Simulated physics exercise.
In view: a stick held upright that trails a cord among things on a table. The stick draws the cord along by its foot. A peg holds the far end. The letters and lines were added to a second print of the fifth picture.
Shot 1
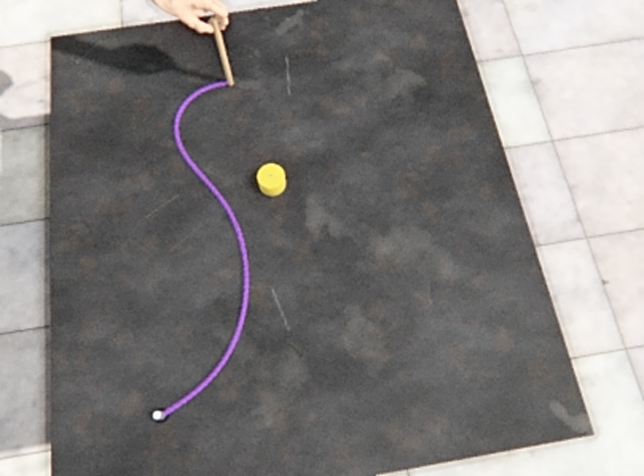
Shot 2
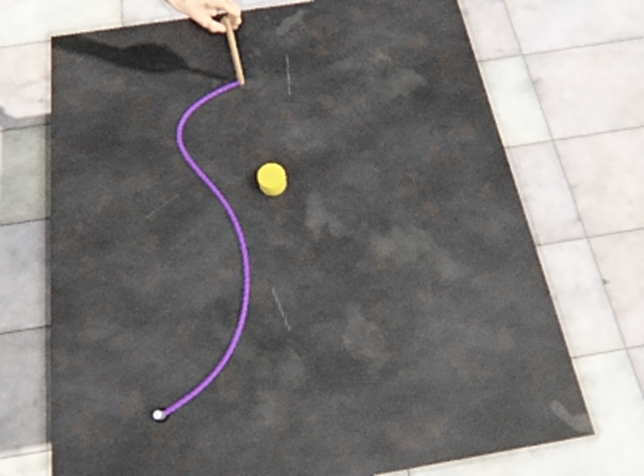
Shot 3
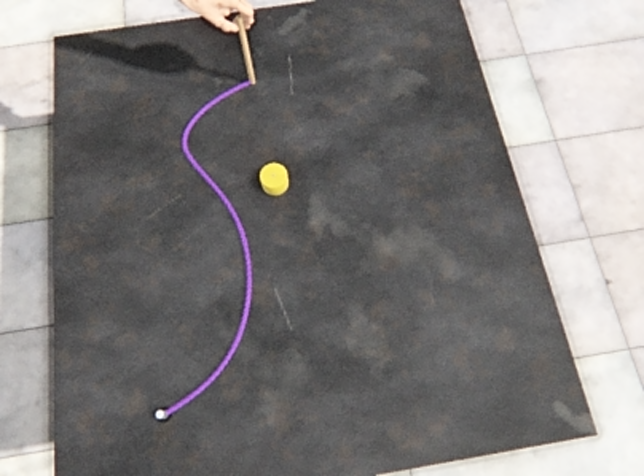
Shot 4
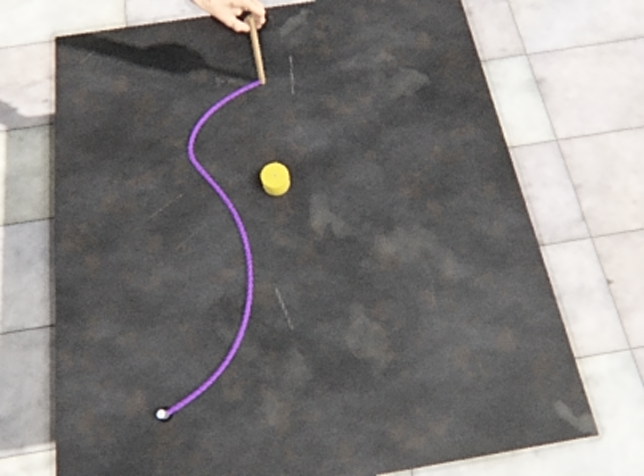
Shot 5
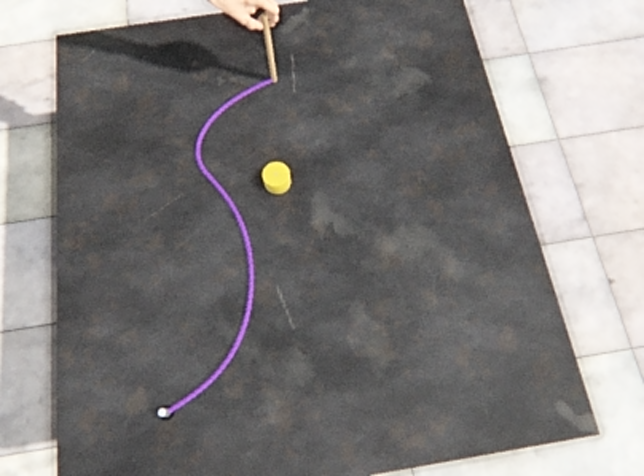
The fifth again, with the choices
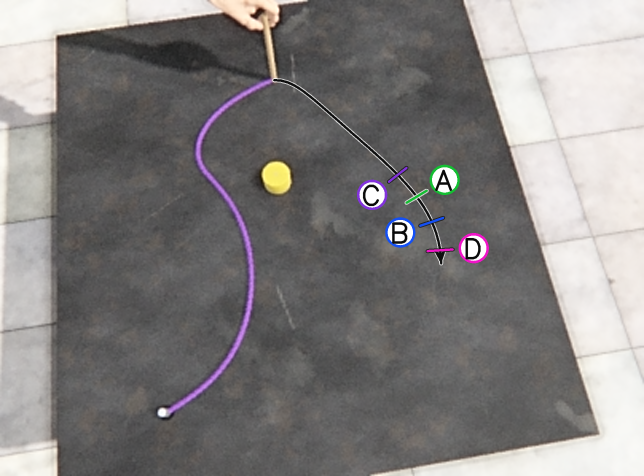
A hand at the top edge holds a thin wooden stick upright on a dark, scuffed mat laid over pale stone tiles, seen from above at a slant. A purple cord curves in a loose S from the stick's foot to a small white peg at lower left, with a yellow tin right of it. The hand slides the stick steadily a short way right, drawing the cord's upper bend along.
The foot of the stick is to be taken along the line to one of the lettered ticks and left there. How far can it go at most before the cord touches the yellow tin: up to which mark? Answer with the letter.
C is the last safe stop.
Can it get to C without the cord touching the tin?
For that mark, yes.
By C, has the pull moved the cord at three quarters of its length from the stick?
No.
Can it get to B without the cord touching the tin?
No.
On the marked copy, A at (417, 197); B at (432, 222); C at (398, 175); D at (440, 250); the route from (274, 80) via (376, 154) to (441, 263).
With C. Early on, foot of the stick (321, 106), middle of the cord (241, 223).
Further on, foot of the stick (361, 142), middle of the cord (241, 223).
At the end, foot of the stick (398, 175), middle of the cord (241, 223); nothing has been touched.
As for the rest, A brings the cord against the tin; B brings the cord against the tin; D brings the cord against the tin.
